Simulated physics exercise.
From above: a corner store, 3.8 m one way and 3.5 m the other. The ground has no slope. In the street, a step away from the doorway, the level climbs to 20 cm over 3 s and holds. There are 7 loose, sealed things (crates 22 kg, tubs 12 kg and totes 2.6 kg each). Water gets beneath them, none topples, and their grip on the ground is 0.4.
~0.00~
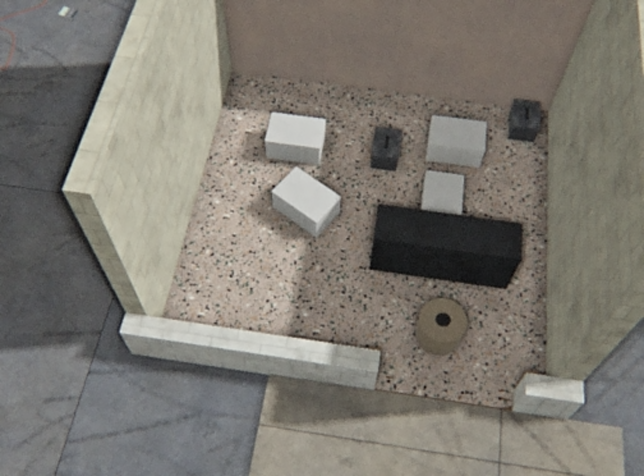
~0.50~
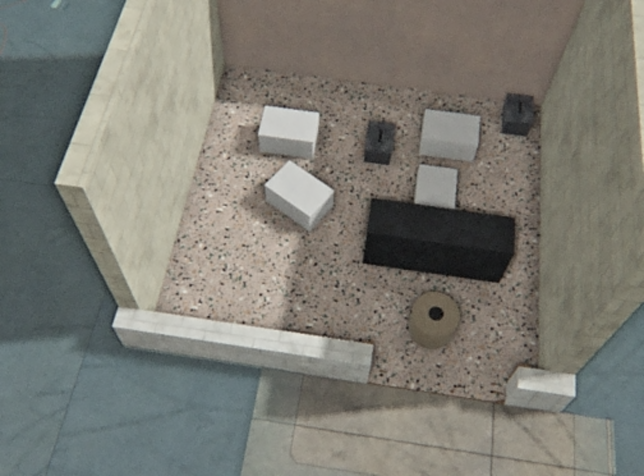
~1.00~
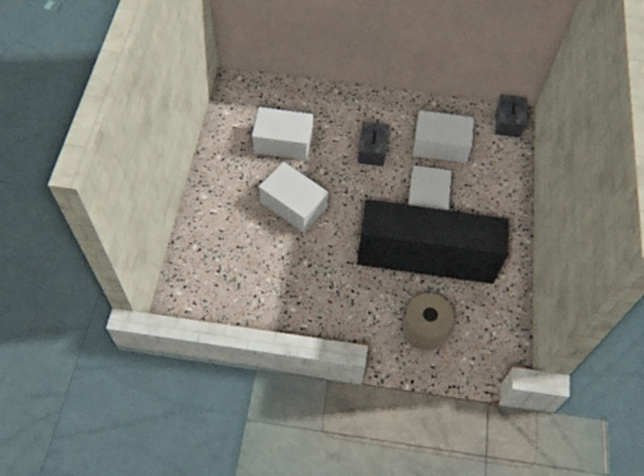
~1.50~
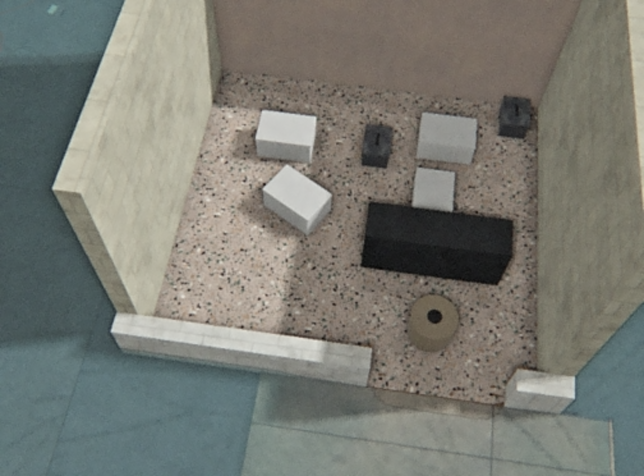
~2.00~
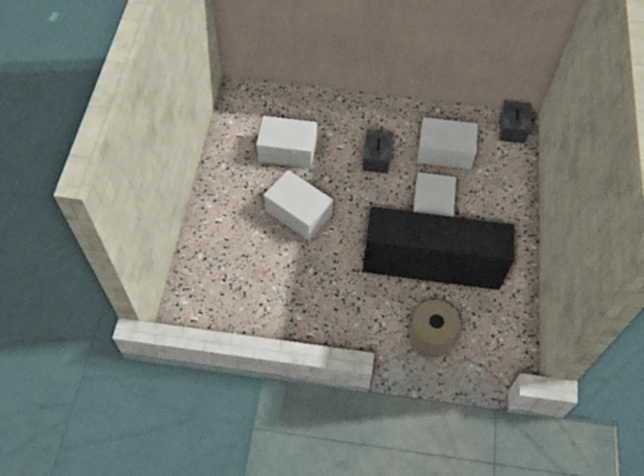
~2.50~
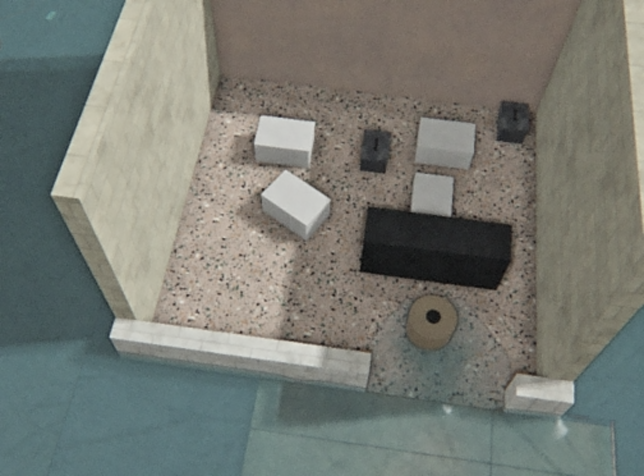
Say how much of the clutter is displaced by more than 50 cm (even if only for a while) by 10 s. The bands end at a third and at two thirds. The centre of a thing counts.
Share: One to two thirds.
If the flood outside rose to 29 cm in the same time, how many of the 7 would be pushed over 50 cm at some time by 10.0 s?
In that case 7 of them.
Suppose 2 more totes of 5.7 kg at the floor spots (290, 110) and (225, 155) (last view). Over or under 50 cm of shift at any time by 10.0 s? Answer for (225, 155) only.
It is past it.
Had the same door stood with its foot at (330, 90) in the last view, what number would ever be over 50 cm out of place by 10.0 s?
In that case 6 of them.
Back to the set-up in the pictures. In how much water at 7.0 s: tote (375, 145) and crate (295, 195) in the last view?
About 3 and 3 cm.
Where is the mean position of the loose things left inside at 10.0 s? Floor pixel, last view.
Around (336, 162).
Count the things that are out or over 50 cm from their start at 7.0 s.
I count 2.
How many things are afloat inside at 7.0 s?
3 of them.
After 3.5 s 0 of 7 are over 50 cm from their spots; 0 afloat.
After 4.5 s 0 of 7 are over 50 cm from their spots; 1 afloat.
After 7.0 s 2 of 7 are over 50 cm from their spots; 3 afloat.
After 10.0 s 3 of 7 are over 50 cm from their spots, and 3 have been at some point; 3 afloat.
